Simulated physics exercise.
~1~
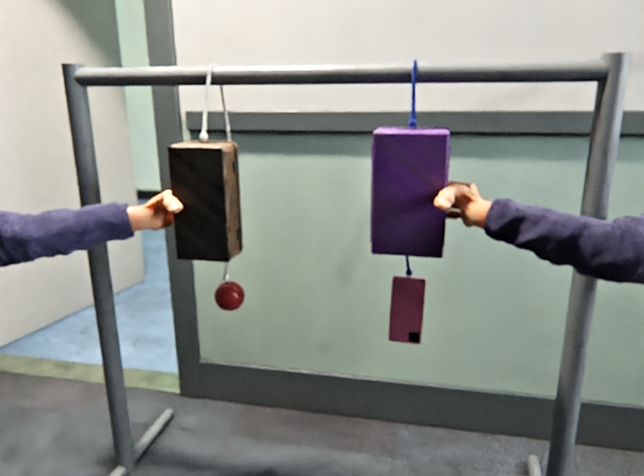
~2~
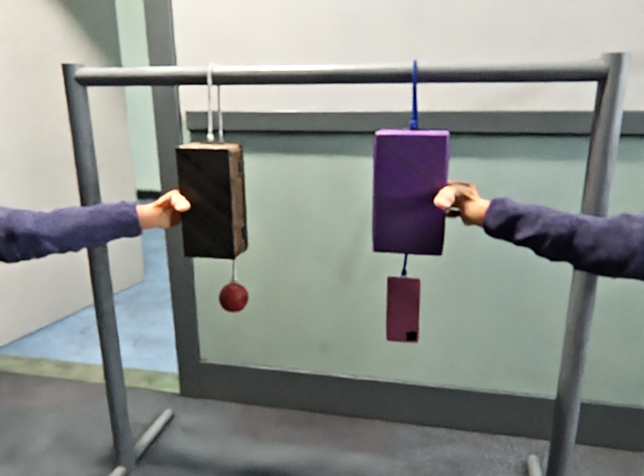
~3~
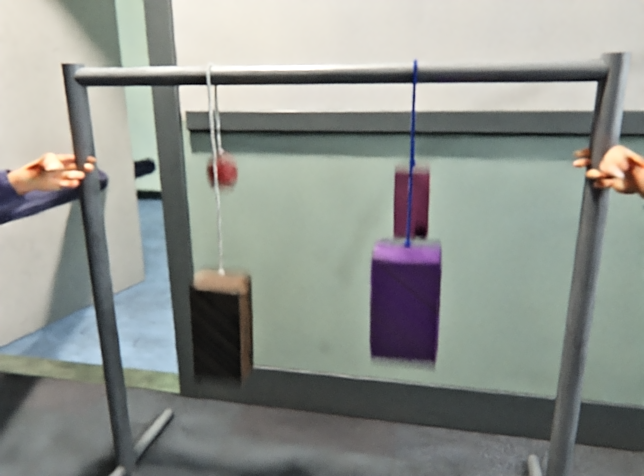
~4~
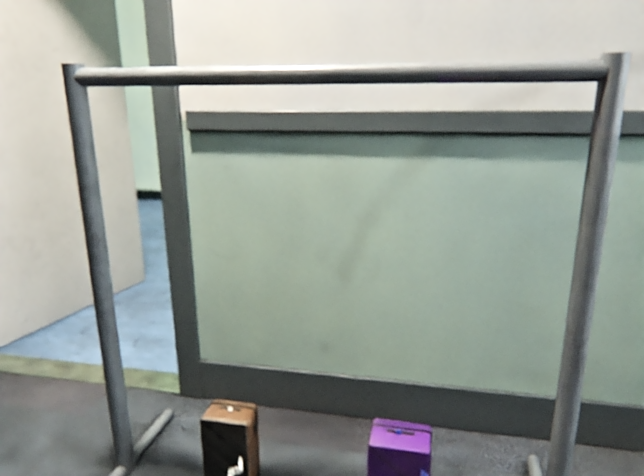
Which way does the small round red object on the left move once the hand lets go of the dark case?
It moves up toward the rail as the dark case drops.
